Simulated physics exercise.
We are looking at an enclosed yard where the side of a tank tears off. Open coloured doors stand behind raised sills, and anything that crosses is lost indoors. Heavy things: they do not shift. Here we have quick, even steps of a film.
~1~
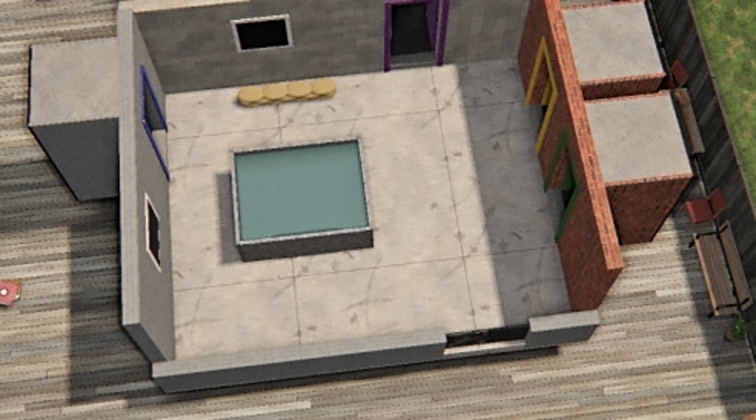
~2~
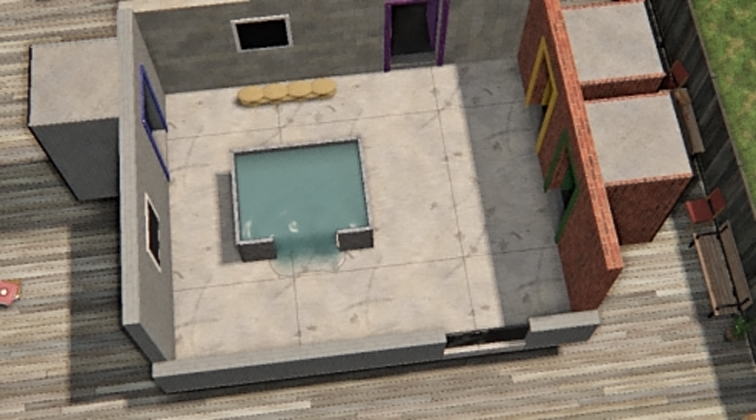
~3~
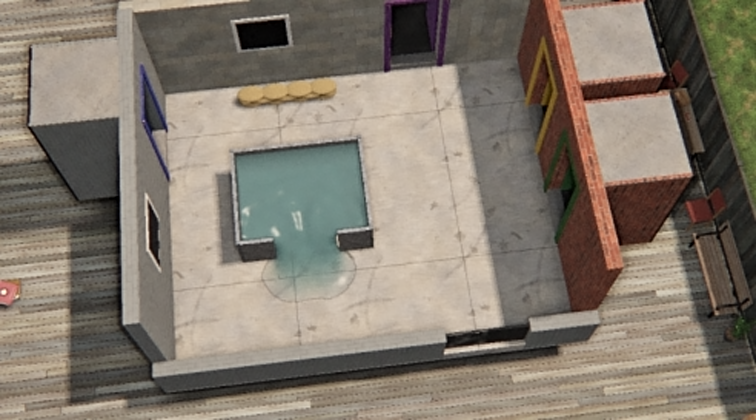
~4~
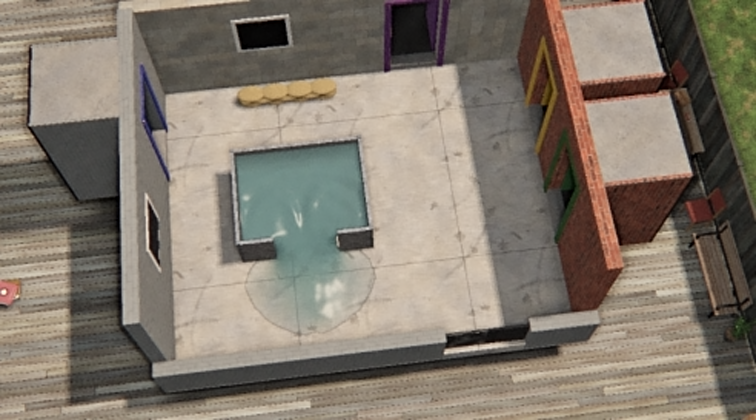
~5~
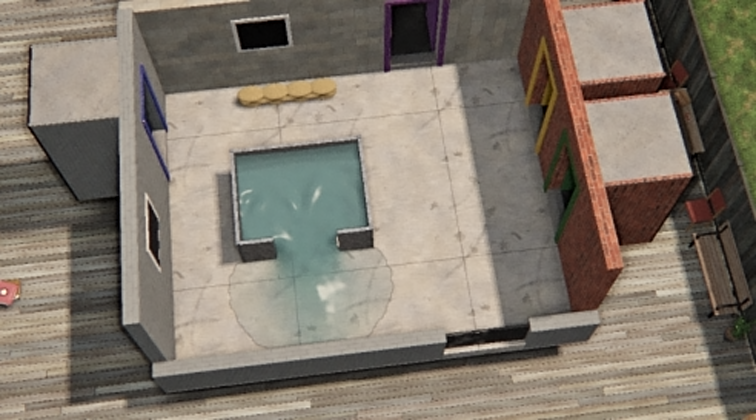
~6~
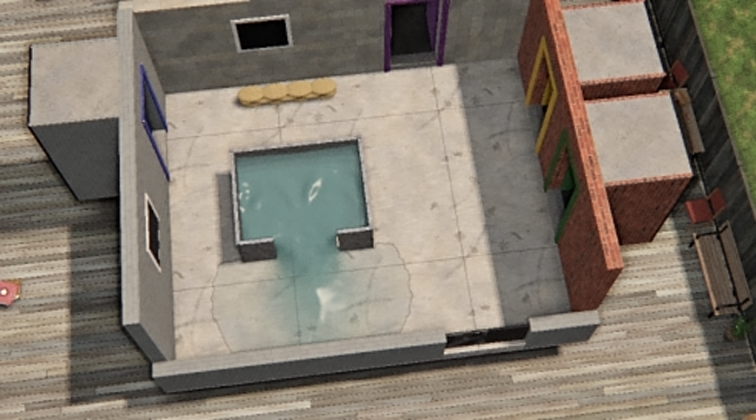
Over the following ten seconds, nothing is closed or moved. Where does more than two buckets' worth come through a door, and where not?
The purple door will let in an allowed amount. The green door will let in an allowed amount. The yellow door will let in an allowed amount. The blue door will let in an allowed amount.
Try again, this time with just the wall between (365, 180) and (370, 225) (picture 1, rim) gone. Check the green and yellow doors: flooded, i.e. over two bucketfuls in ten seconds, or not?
The green door ends up above, while the yellow door ends up above.
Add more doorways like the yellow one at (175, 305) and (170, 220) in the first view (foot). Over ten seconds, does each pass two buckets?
Result - first door gets past the limit, second door doesn't reach the limit.
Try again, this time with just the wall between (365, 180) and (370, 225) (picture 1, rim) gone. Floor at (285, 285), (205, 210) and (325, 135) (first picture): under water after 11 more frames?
Log: Point 1 unreached; point 2 unreached; point 3 unreached.
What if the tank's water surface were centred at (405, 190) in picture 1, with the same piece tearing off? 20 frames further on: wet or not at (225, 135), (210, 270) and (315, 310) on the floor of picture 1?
Going through the three spots in turn: Stays untouched, gets wet, gets wet.
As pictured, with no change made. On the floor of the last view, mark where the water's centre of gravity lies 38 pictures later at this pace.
Roughly (336, 218).
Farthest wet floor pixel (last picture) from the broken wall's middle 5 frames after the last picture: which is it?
Close to (495, 334), I think.
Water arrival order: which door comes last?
I'd go with the purple door.
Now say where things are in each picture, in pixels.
In the first frame, the open tank at (301, 191) is whole and still.
In the second frame, the front is at (276, 267), out from the gap at (307, 247).
In the third frame, the front is at (282, 295), out from the gap at (307, 247).
In the fourth frame, water pours out at (307, 247) and has run to (299, 330).
In the fifth frame, the front is at a hidden place, out from the gap at (307, 247).
In the sixth frame, water pours out at (307, 247) and has run to a hidden place.
A moment on, water covers 20 % of the floor; the purple door not reached, the green door not reached, the yellow door not reached, the blue door not reached.
Next, water covers 30 % of the floor; the purple door not reached, the green door not reached, the yellow door not reached, the blue door not reached.
Then, water covers 60 % of the floor; the purple door not reached, the green door wet at the sill, nothing in, the yellow door wet at the sill, nothing in, the blue door wet at the sill, nothing in.
Later, water covers 85 % of the floor; the purple door wet at the sill, nothing in, the green door under two buckets in, the yellow door wet at the sill, nothing in, the blue door wet at the sill, nothing in.
In the end, water covers 95 % of the floor; the purple door wet at the sill, nothing in, the green door under two buckets in, the yellow door wet at the sill, nothing in, the blue door under two buckets in.
